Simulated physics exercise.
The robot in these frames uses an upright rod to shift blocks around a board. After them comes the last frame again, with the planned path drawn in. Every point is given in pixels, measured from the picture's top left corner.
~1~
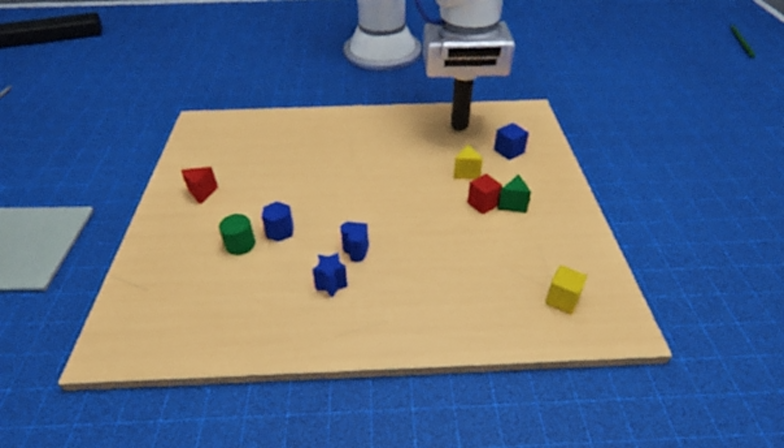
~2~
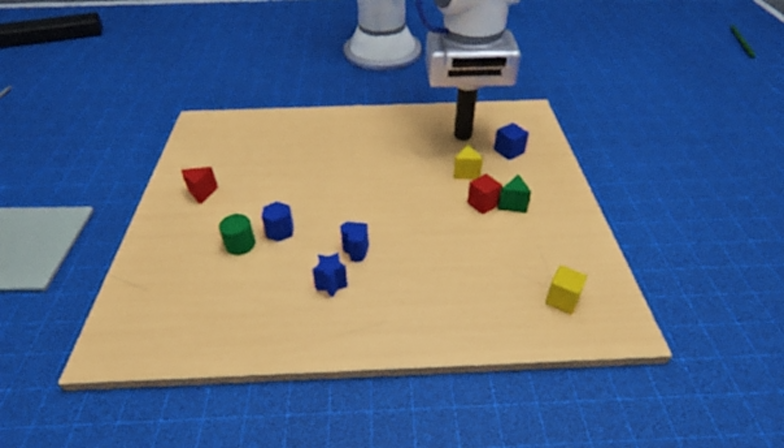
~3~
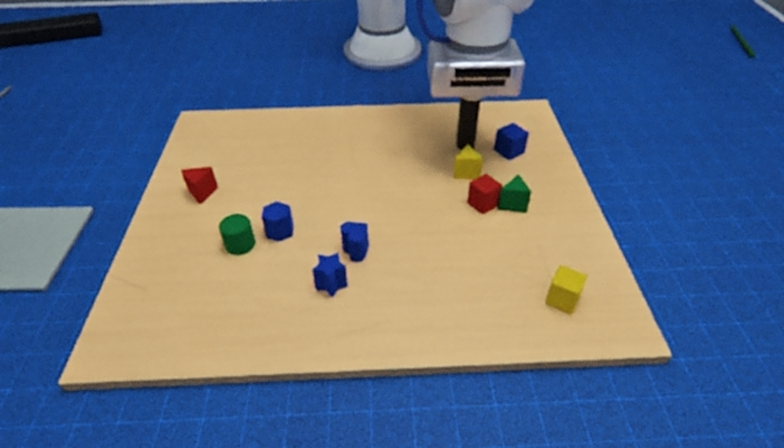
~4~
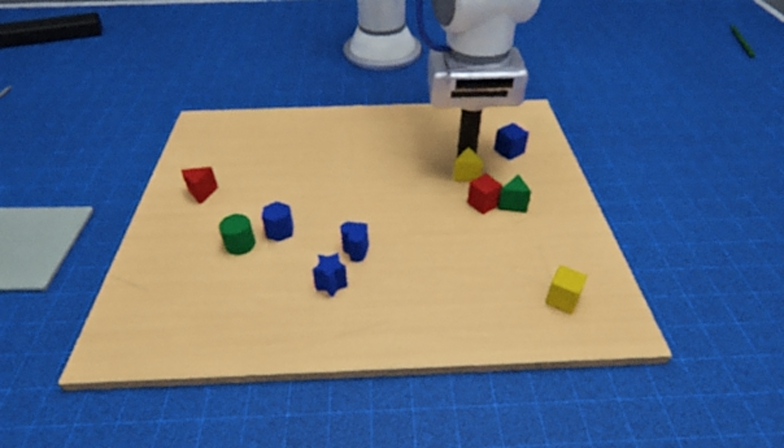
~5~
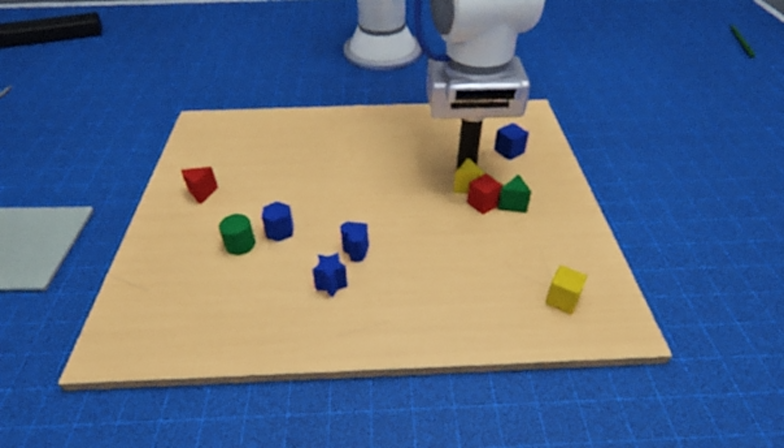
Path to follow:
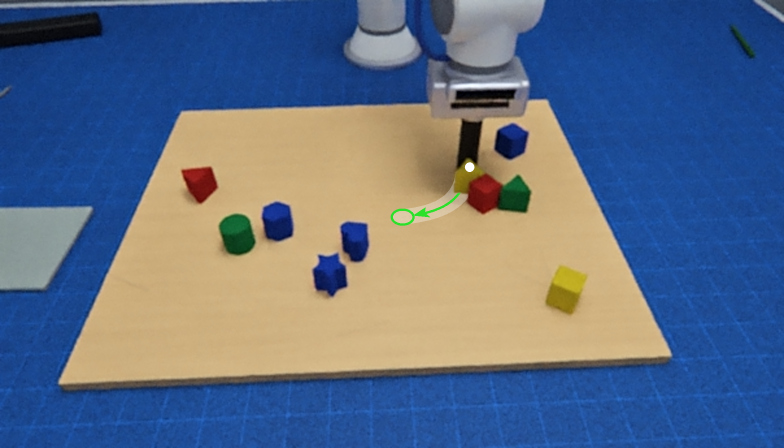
At the start, a robot arm holds a dark upright rod near the far edge of a wooden board scattered with red, green, blue and yellow blocks. The rod moves toward the viewer to the yellow triangle, then pushes it slightly closer to the red block while the other blocks stay still.
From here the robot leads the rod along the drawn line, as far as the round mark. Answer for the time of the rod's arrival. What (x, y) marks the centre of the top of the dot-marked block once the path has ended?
Its top middle: (468, 192).
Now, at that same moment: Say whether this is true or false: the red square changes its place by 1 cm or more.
It is true.
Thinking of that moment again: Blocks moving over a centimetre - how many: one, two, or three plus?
Once the path ends, two blocks will have shifted.
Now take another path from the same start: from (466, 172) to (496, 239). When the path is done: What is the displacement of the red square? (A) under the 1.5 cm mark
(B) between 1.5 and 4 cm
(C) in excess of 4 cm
It's C.
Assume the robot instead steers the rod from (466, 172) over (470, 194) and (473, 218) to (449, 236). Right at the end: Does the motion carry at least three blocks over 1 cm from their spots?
My answer is no.
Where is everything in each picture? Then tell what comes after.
The first picture shows rod tip (459, 126); block tops, blue heart block (354, 230); yellow triangle (469, 153); red square (486, 183); green triangle (517, 184).
The second picture shows rod (463, 136); blocks unchanged.
The third picture shows rod (465, 146); blocks unchanged.
The fourth picture shows rod (466, 157); yellow triangle (469, 156).
The fifth picture shows rod (470, 167); blue heart block (354, 230); yellow triangle (470, 167); red square (486, 183); green triangle (517, 184).
Path on the board, from (466, 172) through (459, 193) and (437, 209) to (403, 217); the dot is on the yellow triangle.
What follows on the original path. One third of the way, rod (460, 188); yellow triangle (474, 187), turned 50° anticlockwise; red square (494, 194); green triangle (520, 186), turned 35° anticlockwise.
Two thirds of the way, rod (436, 205); yellow triangle (468, 192), turned 90° anticlockwise; red square (495, 195), turned 15° anticlockwise; green triangle (520, 186), turned 35° anticlockwise.
At the end, rod (403, 212); blue heart block in place; yellow triangle (468, 192), turned 90° anticlockwise; red square (495, 195), turned 15° anticlockwise; green triangle (520, 186), turned 35° anticlockwise.
